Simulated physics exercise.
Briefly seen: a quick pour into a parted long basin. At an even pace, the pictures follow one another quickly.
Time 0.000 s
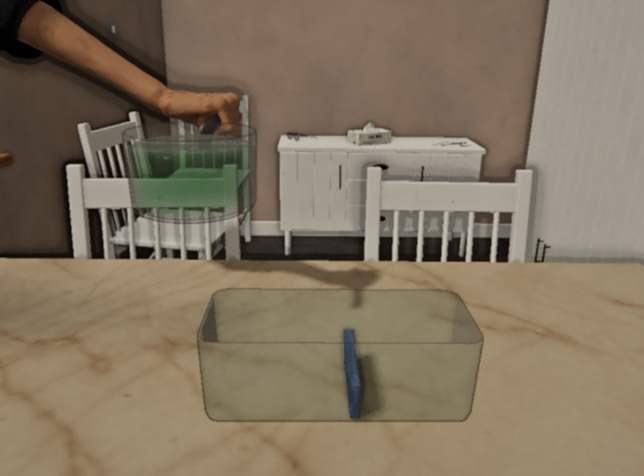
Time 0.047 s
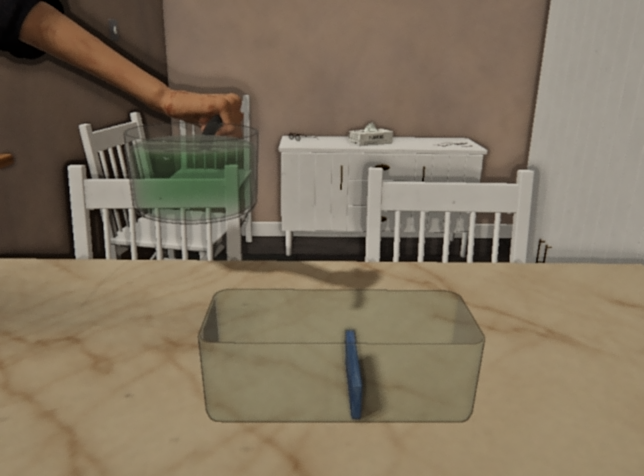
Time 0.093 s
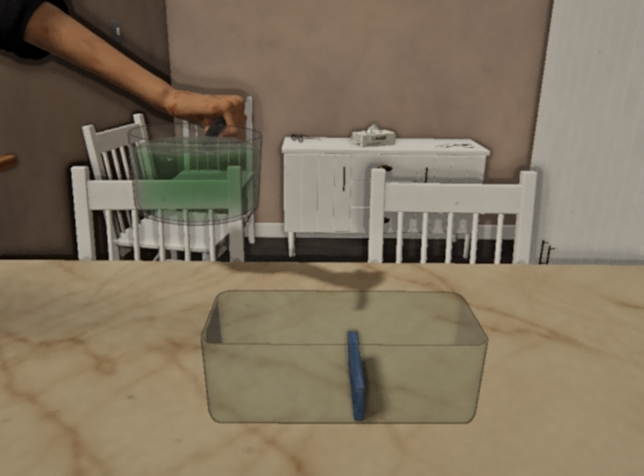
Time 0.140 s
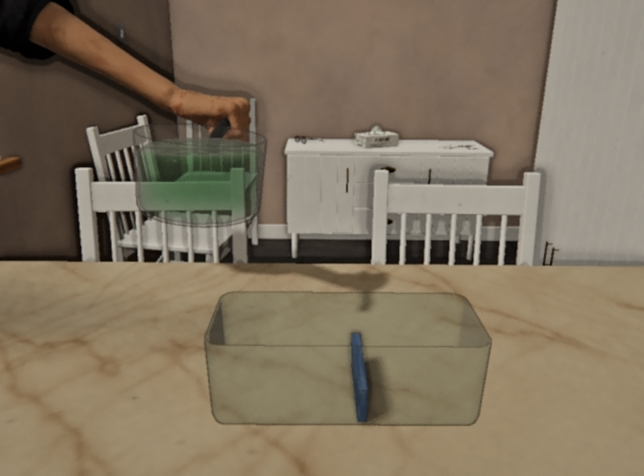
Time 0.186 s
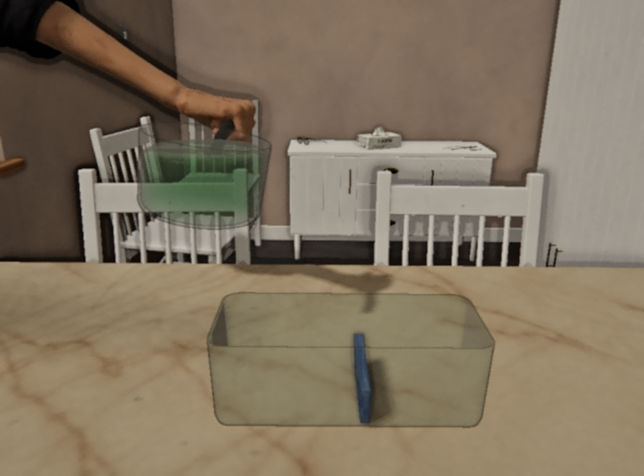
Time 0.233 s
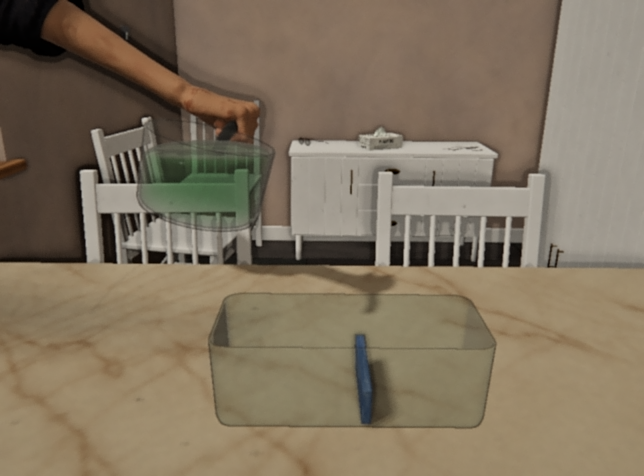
A hand reaching in from the upper left holds a clear container of green liquid above the far side of a beige marbled table, seen from across the tabletop in a dining room. A long see-through basin with an upright blue divider sits in front, with white chairs and a white cabinet behind. The container gradually tilts down to the right, while the view shifts very slightly.
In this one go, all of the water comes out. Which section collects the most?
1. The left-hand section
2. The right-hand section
1.
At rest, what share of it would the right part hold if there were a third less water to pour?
That works out to some 5 %.
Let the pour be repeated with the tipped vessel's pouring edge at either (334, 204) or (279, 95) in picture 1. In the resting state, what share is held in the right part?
You'd get around 70 per cent and then around 50 per cent.
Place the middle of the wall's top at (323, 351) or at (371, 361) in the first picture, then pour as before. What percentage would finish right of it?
In order, near 50 and 10 in a hundred.
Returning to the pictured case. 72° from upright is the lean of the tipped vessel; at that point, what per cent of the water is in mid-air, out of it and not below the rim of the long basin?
35 per cent.
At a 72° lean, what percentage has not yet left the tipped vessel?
It still holds around 60 per cent there.
After 0.62 s the tilt is 72° and 59 per cent is still to pour, 7 is left of the wall and 0 right of it.
After 0.90 s the tilt is 105° and 11 per cent is still to pour, 68 is left of the wall and 6 right of it.
After 1.20 s the tilt is 109° and 0 per cent is still to pour, 85 is left of the wall and 8 right of it.
After 1.52 s the tilt is 109° and 0 per cent is still to pour, 84 is left of the wall and 11 right of it.
In the end 84 per cent lies left of the wall, 11 right of it and 5 outside.
